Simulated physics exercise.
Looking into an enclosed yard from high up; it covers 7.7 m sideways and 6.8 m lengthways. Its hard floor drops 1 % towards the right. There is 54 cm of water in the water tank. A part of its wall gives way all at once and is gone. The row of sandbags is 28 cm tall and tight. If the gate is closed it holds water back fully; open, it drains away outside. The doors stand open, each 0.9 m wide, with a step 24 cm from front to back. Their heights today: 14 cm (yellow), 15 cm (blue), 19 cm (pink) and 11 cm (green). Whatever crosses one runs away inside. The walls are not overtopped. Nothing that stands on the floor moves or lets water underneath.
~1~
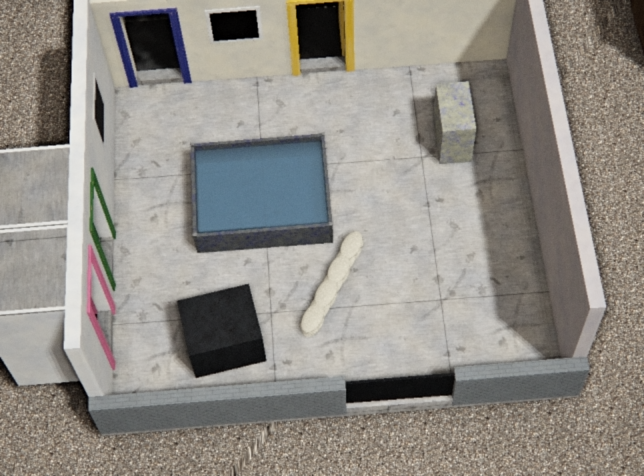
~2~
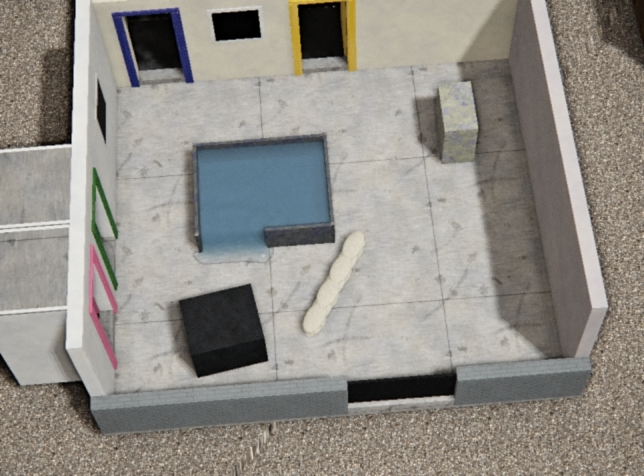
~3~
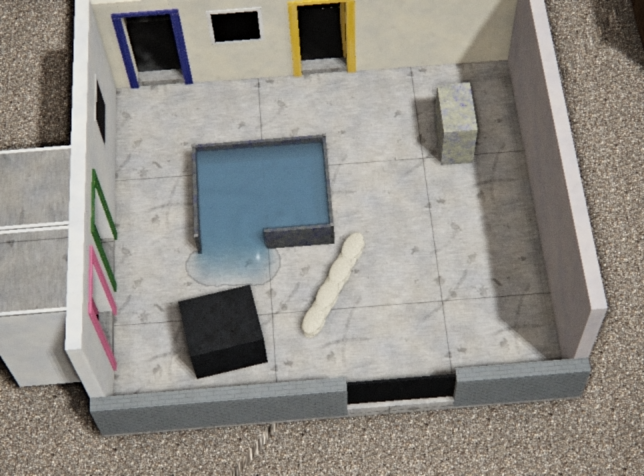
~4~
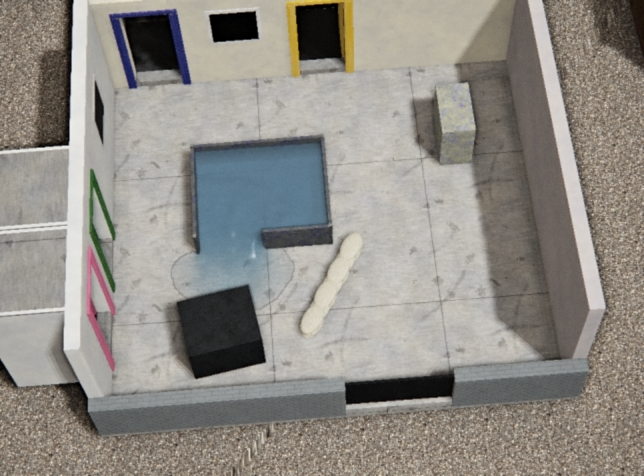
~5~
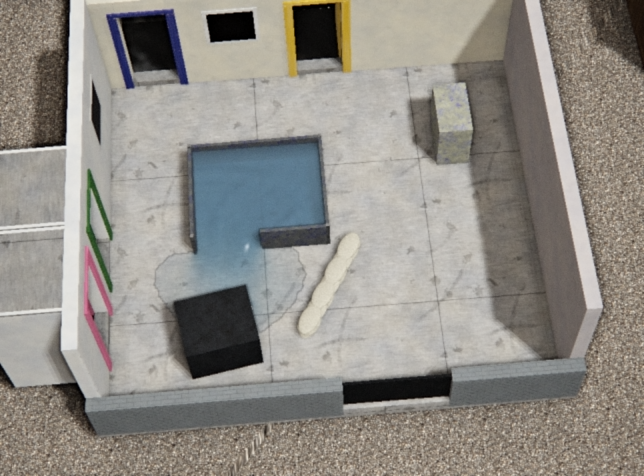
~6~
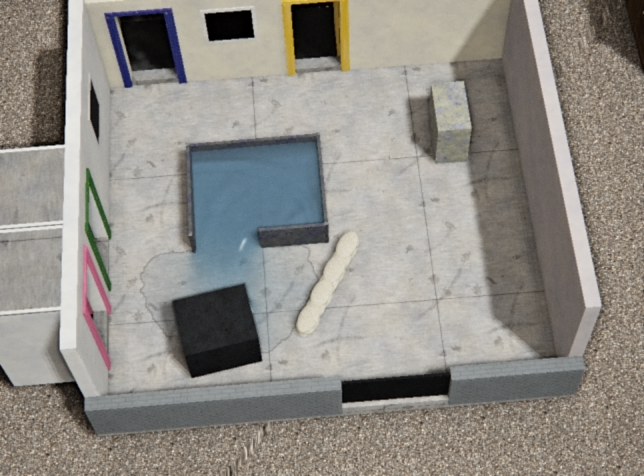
In a walled yard with a pale stone floor, a square tank of still water stands near a black block and a pale twisted bar. Part of the tank's front wall vanishes at the left, and water pours through the gap, spreading in a widening sheet across the floor and around the block.
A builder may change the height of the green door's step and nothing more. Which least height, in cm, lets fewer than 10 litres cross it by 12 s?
About 9 cm.
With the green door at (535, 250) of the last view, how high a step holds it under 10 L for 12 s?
About 5.5 cm.
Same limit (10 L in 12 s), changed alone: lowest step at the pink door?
Roughly 25 cm at pink.
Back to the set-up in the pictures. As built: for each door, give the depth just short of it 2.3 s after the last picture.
Depths in cm: Yellow 0, blue 0, pink 23, green 10.
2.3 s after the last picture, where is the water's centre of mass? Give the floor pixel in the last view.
Near (233, 265).
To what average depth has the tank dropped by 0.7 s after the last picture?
Some 39 cm.
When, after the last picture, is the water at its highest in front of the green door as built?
Near 2.8 s.
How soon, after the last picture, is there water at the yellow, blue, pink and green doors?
Arrival: Yellow 6.5 s, blue 4.0 s, pink 0.6 s, green 1.3 s.
Then, 0.7 s after the last picture water covers 15 % of the floor, deepest (39 cm) near (232, 307); it has not reached the green door.
Then, 2.3 s after the last picture water covers 30 % of the floor, deepest (28 cm) near (109, 403); 10 cm at the green door, 0 litres in over its 11 cm step.
Then, 11.3 s after the last picture water covers 90 % of the floor, deepest (12 cm) near (500, 86); 5 cm at the green door, 3 litres in over its 11 cm step.
At the green door as built, the water peaked near 10 cm, 2.7 s after the last picture.
With a step of 7 cm, 22 litres would have come in within the 12 s; with 11.5 cm, 2 litres. So under 10 litres takes about 9 cm.
